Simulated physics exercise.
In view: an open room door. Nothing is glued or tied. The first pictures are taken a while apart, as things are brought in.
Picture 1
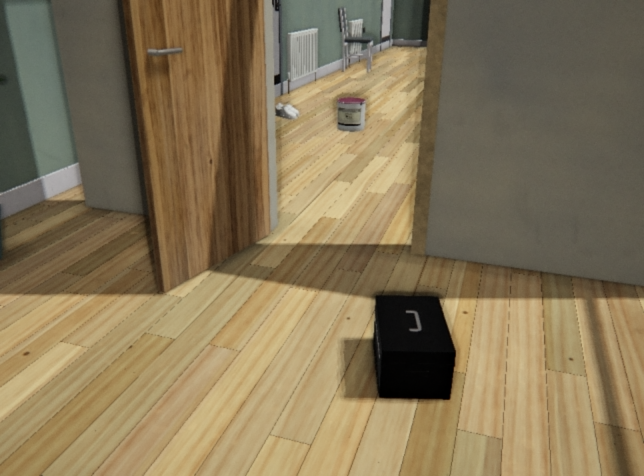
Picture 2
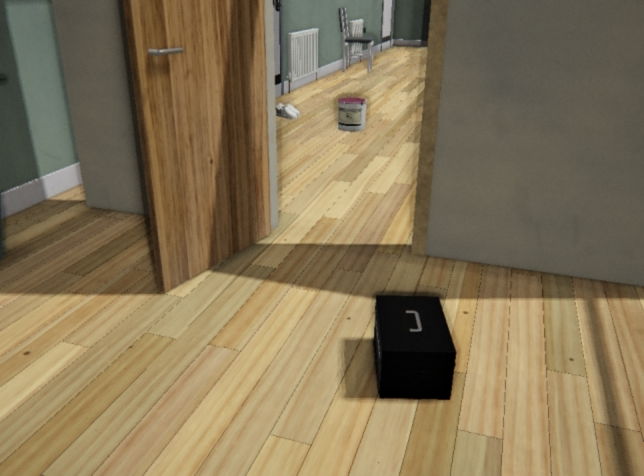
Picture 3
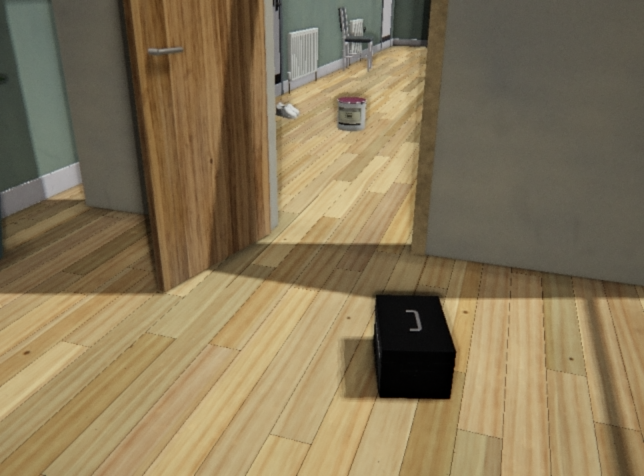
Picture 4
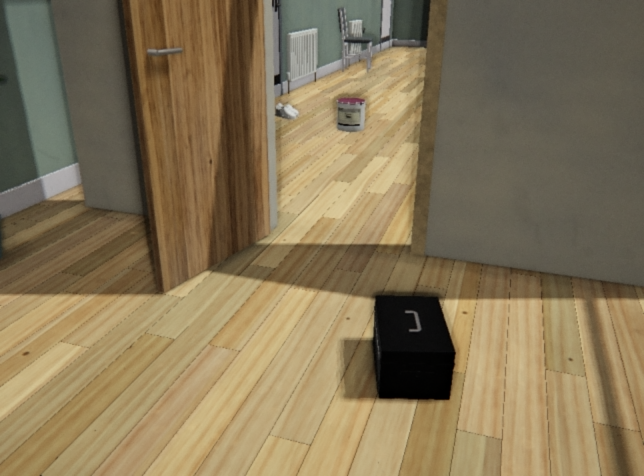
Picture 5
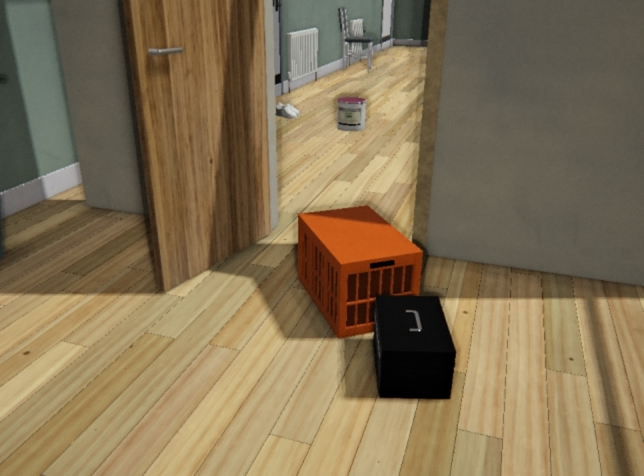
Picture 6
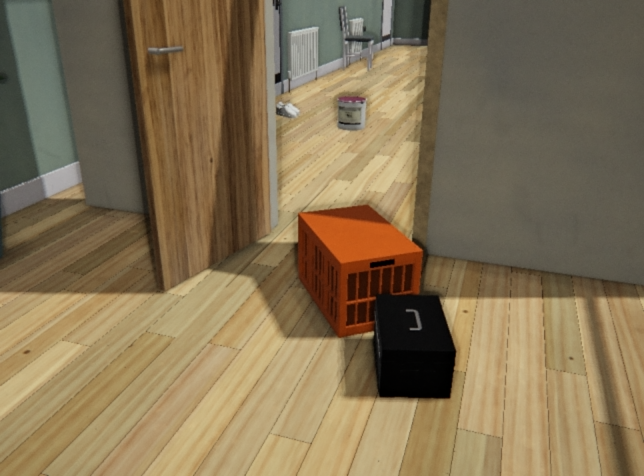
In a room with a wooden floor, a black toolbox sat near a wide-open door that stayed still, and then an orange slatted chest appeared just behind the toolbox, near the doorway.
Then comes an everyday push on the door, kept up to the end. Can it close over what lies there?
The door is blocked.
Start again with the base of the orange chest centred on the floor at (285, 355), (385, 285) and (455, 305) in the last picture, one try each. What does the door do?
In the first case it reaches the frame; in the second case it stops short; in the third case it reaches the frame.
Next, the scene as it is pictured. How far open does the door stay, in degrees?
Some 50° open.
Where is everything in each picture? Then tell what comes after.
The first frame shows door wide open and still; black toolbox (411, 344).
The second frame shows door wide open and still; black toolbox (411, 344).
The third frame shows door wide open and still; black toolbox (411, 344).
The fourth frame shows door wide open and still; black toolbox (410, 344).
The fifth frame shows door wide open and still; black toolbox (411, 344).
The sixth frame shows door wide open and still; orange chest (354, 266); black toolbox (411, 343).
Then, 0.60 s after the last picture, door at 90°.
Then, 0.90 s after the last picture, door at 73°.
Then, 1.20 s after the last picture, door at 55°.
At rest, door at 51°; both in place. Seen from the same camera at the end, orange chest near (362, 265).
